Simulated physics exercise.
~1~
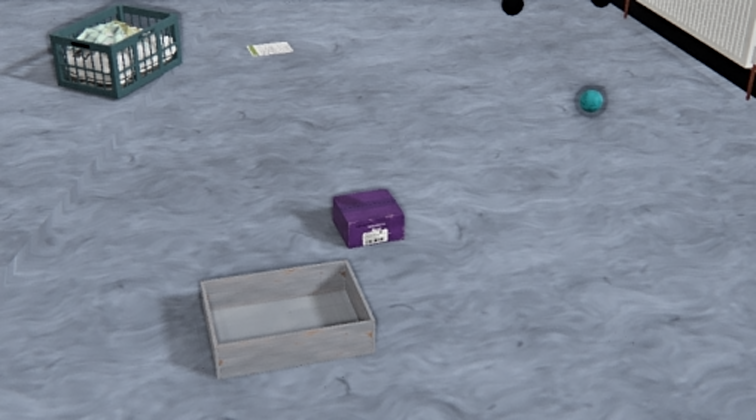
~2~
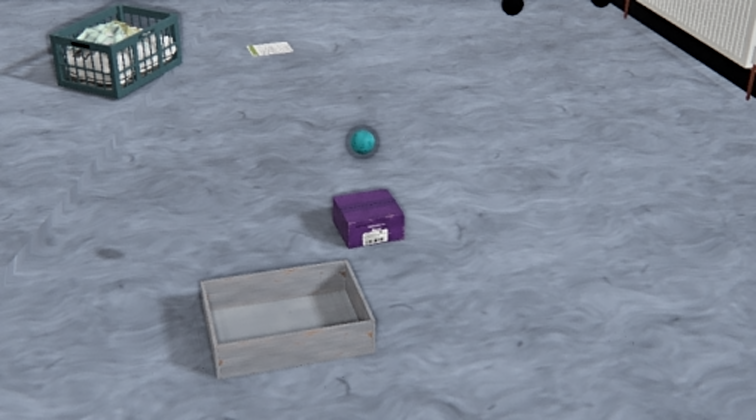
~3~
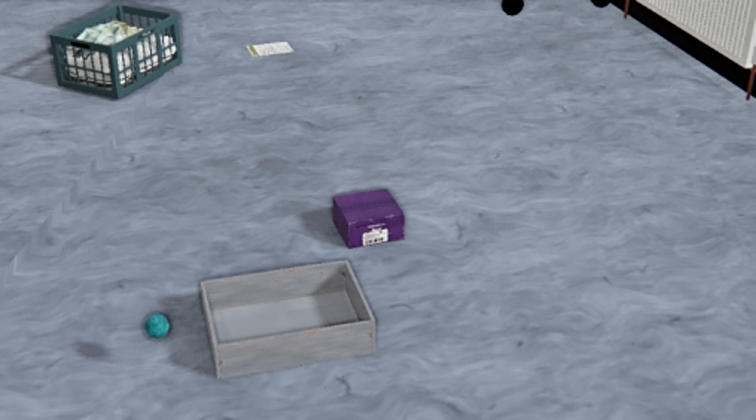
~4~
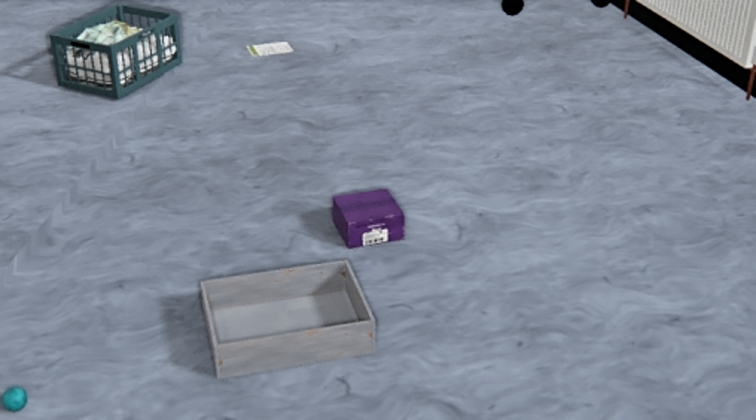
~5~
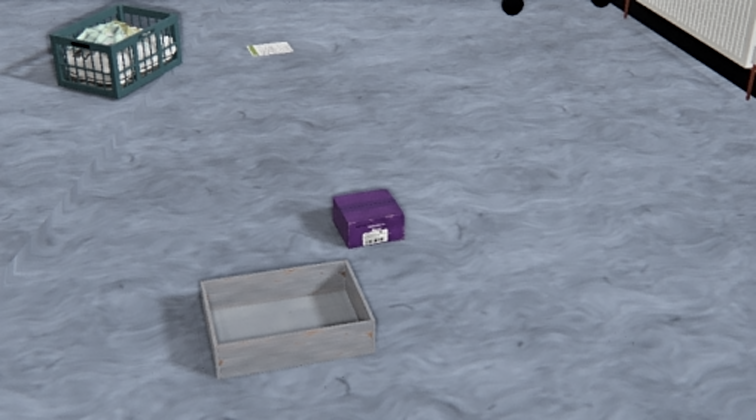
The video shows a turquoise ball moving left across a room with a blue-grey floor, past a purple parcel and down beyond an open grey box. It misses the box and leaves at the lower left, while the parcel and box stay in place.
